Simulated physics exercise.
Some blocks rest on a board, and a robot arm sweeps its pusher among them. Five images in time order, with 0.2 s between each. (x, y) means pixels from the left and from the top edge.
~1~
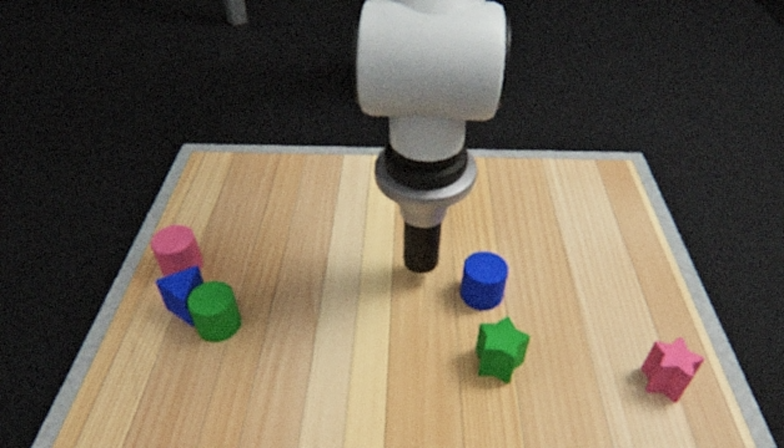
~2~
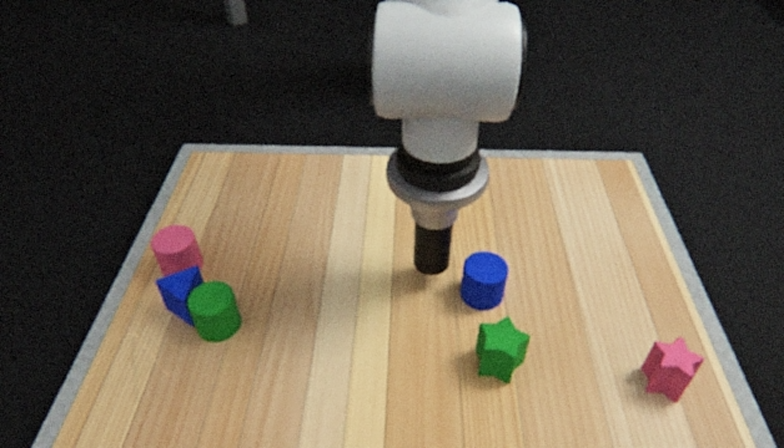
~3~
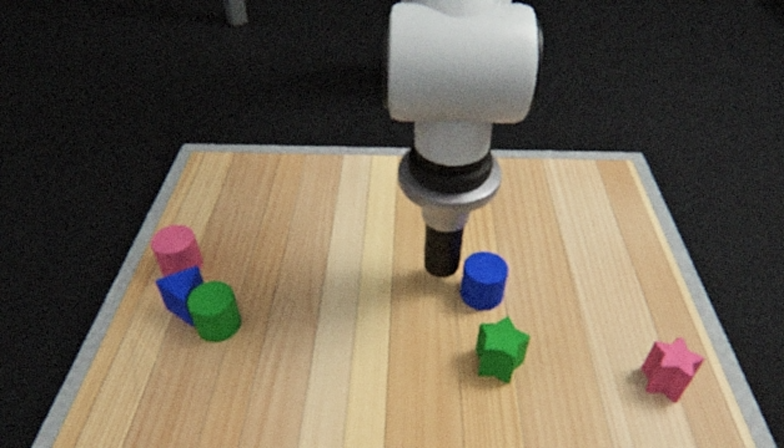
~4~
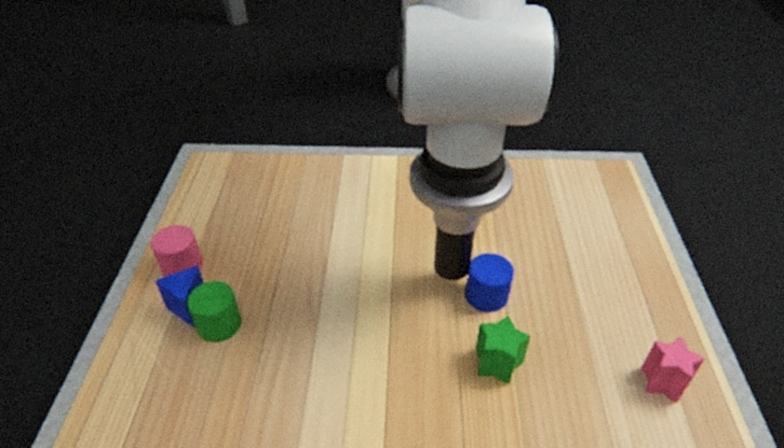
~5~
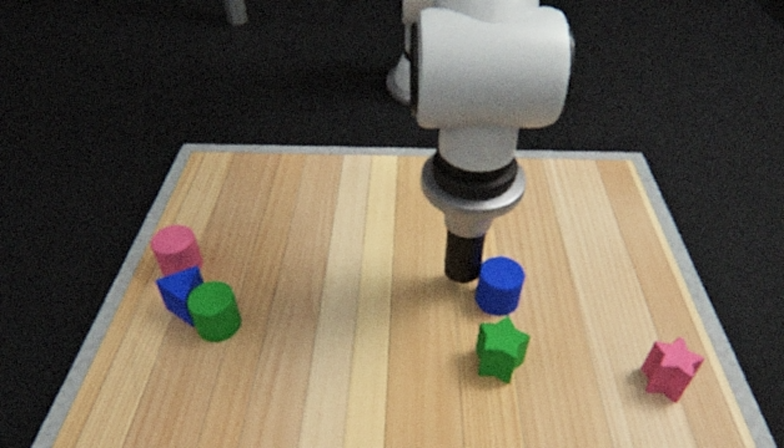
A robot arm moves right across the board and nudges the blue round block rightward.
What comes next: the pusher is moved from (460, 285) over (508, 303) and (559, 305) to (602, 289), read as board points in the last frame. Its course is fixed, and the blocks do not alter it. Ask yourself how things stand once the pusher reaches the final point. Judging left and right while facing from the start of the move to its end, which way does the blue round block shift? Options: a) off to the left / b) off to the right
(b)
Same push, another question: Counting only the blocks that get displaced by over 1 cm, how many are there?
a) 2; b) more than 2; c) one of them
Option c.
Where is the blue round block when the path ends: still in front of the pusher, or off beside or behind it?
It is off to the side or behind.
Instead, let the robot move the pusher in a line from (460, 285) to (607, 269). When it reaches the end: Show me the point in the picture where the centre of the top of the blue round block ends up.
Close to (553, 280).
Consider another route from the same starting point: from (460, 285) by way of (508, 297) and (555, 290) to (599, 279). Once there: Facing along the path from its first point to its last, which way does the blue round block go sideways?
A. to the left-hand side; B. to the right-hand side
It's B.
What follows on the original path. One third of the way, pusher at (512, 289); blue round block at (556, 290).
Two thirds of the way, pusher at (565, 290); blue round block at (606, 302).
At the end, pusher at (607, 274); blue round block at (617, 302); green star block still.
